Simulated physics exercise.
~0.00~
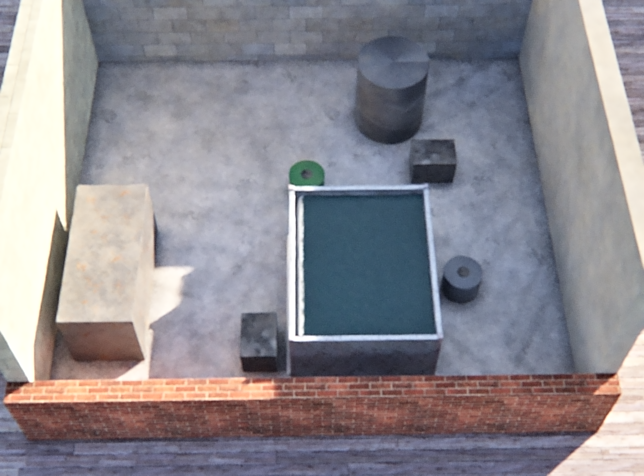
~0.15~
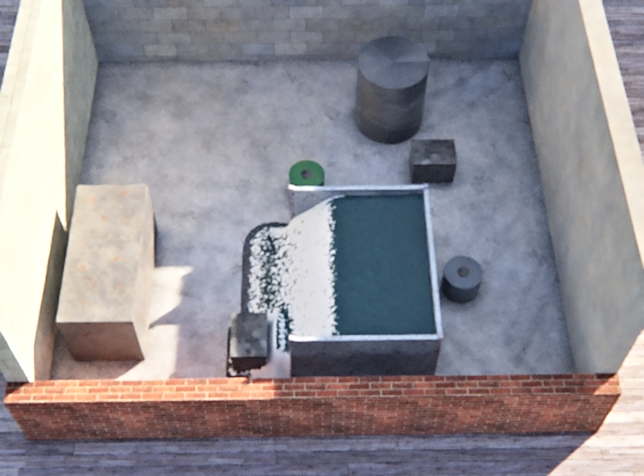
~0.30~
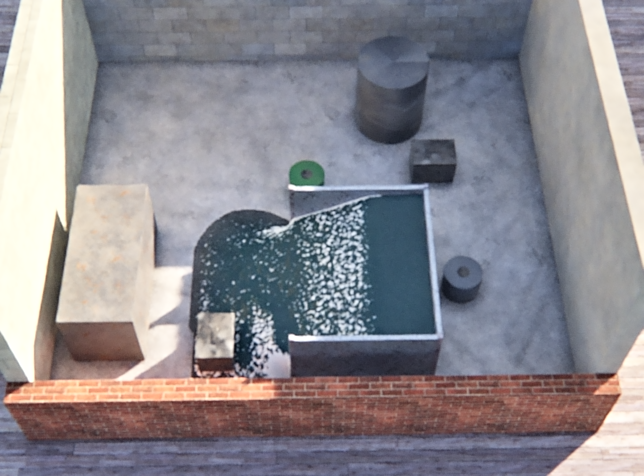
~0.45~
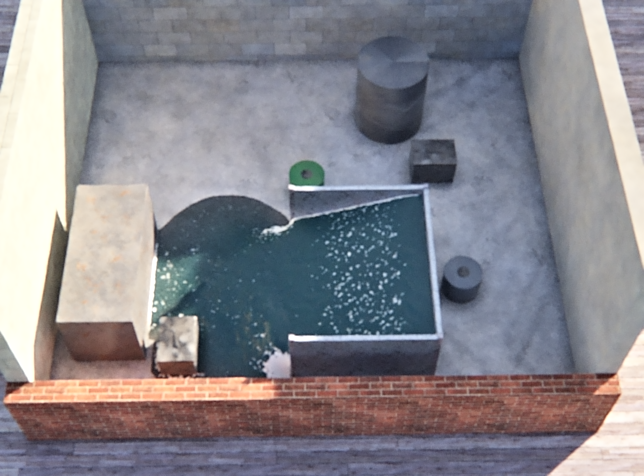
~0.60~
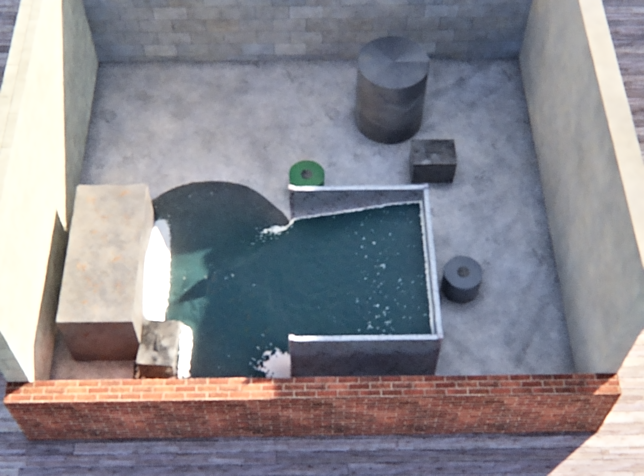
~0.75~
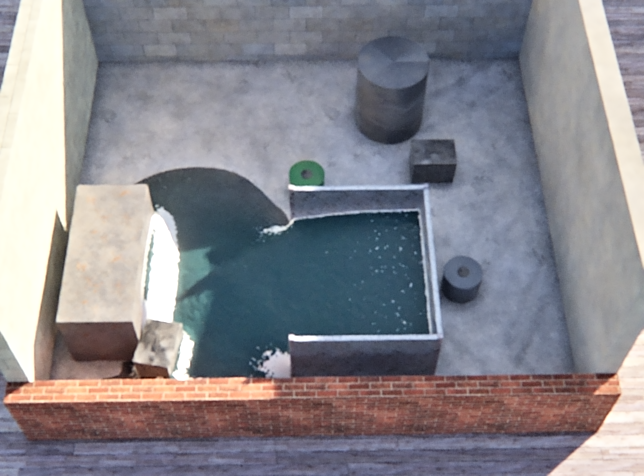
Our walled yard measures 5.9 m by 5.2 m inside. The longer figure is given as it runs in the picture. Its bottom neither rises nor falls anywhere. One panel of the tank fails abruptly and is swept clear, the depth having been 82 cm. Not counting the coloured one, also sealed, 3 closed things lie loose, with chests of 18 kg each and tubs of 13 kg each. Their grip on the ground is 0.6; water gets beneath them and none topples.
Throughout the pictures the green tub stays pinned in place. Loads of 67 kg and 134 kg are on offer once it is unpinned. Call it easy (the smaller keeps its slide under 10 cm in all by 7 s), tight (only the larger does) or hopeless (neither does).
Easy.
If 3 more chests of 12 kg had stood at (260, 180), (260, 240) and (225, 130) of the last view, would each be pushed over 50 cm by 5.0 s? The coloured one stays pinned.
Going through them in turn, the answers are too far, too far and too far.
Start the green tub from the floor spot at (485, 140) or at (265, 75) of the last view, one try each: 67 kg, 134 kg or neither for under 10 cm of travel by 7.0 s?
One by one: Lighter mass suffices; lighter mass suffices.
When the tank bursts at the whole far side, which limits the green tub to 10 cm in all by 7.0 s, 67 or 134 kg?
With that failure, the big mass alone works.
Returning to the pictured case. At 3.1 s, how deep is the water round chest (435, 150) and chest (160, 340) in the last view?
About 0 and 22 cm.
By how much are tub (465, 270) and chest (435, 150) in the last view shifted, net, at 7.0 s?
5 cm and 0 cm.
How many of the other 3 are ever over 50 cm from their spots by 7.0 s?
Answer: 1.
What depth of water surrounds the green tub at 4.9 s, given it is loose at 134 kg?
Close to 4 cm deep.
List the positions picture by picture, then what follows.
The first picture shows the green tub at (307, 174), on the bottom; water covers 2.8 m2; 0 of 4 have shifted.
The second picture shows the green tub at (307, 174), on the bottom; water covers 3.9 m2; 1 of 4 have shifted.
The third picture shows the green tub at (307, 174) rests on the ground; water covers 5.3 m2; 1 of 4 have shifted.
The fourth picture shows the green tub at (307, 174), on the bottom; water covers 6.9 m2; 1 of 4 have shifted.
The fifth picture shows the green tub at (307, 174) rests on the ground; water covers 7.6 m2; 1 of 4 have shifted.
The sixth picture shows the green tub at (307, 174) rests on the ground; water covers 8.5 m2; 1 of 4 have shifted.
After 1.4 s the green tub would be 0 cm from its start with 67 kg and 0 cm from its start with 134 kg; 0 cm of water round it then.
After 3.1 s the green tub would be 0 cm from its start with 67 kg and 0 cm from its start with 134 kg; 3 cm of water round it then.
After 4.9 s the green tub would be 0 cm from its start with 67 kg and 0 cm from its start with 134 kg; 4 cm of water round it then.
After 7.0 s the green tub would be 0 cm from its start with 67 kg and 0 cm from its start with 134 kg; 3 cm of water round it then.
